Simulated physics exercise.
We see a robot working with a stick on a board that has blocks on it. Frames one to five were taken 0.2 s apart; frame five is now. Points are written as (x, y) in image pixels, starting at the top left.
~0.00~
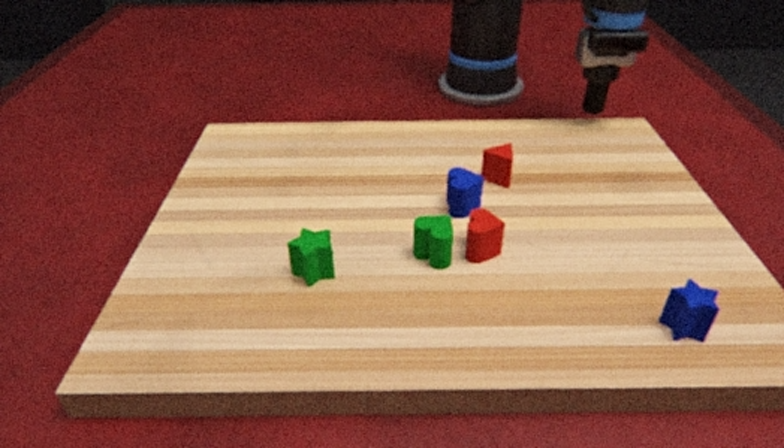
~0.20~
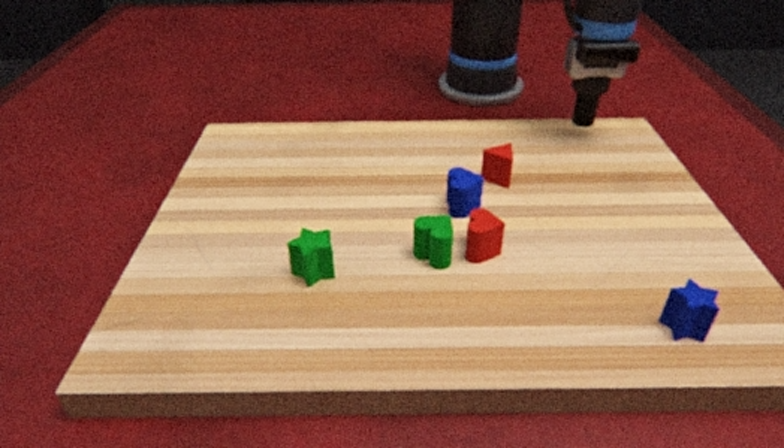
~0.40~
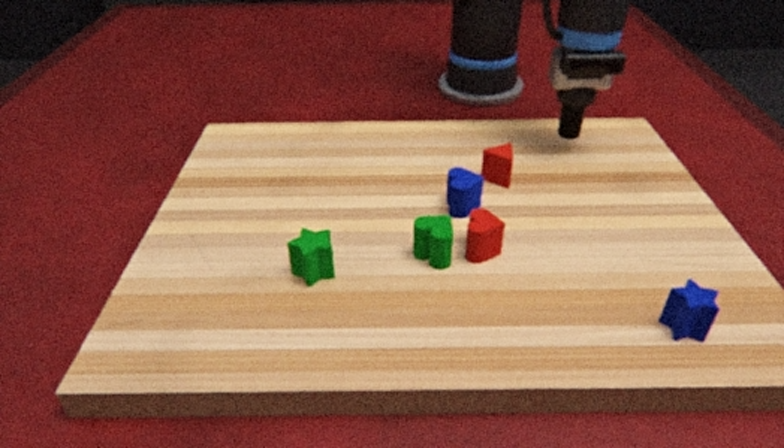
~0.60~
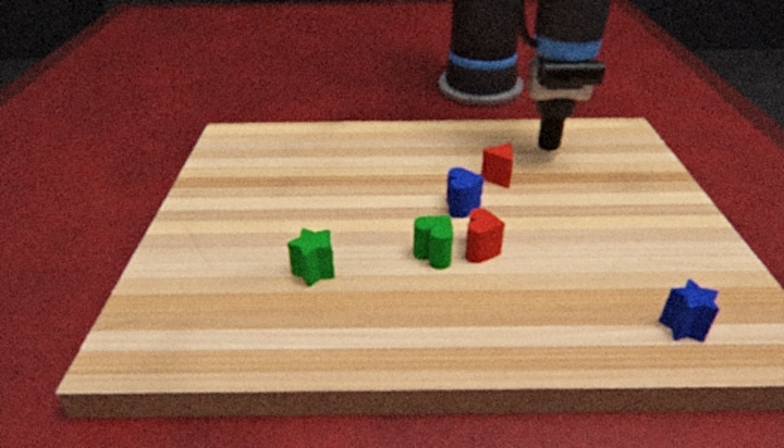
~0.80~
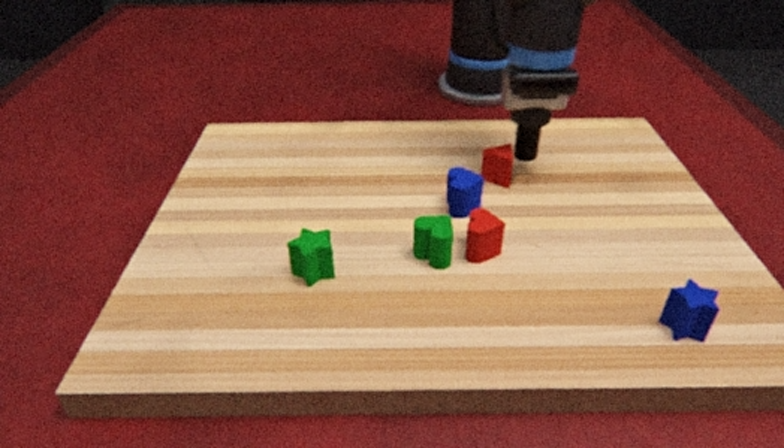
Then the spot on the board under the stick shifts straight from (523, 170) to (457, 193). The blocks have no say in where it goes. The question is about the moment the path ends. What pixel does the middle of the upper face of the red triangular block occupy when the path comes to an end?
The red triangular block ends near (439, 170).
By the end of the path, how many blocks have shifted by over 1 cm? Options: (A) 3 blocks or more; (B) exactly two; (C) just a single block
My answer is option B.
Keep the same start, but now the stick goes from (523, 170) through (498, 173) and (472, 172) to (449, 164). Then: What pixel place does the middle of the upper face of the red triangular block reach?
My best guess is (480, 156).
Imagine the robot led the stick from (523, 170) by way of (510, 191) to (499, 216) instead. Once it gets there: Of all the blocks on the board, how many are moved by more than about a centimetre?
A single block is moved.
On the path given first. Halfway along, stick (492, 169); red triangular block (478, 160), turned 45° anticlockwise.
At the end, stick (458, 180); blue heart-shaped block (453, 183), turned 55° anticlockwise; red triangular block (439, 170), turned 45° anticlockwise.
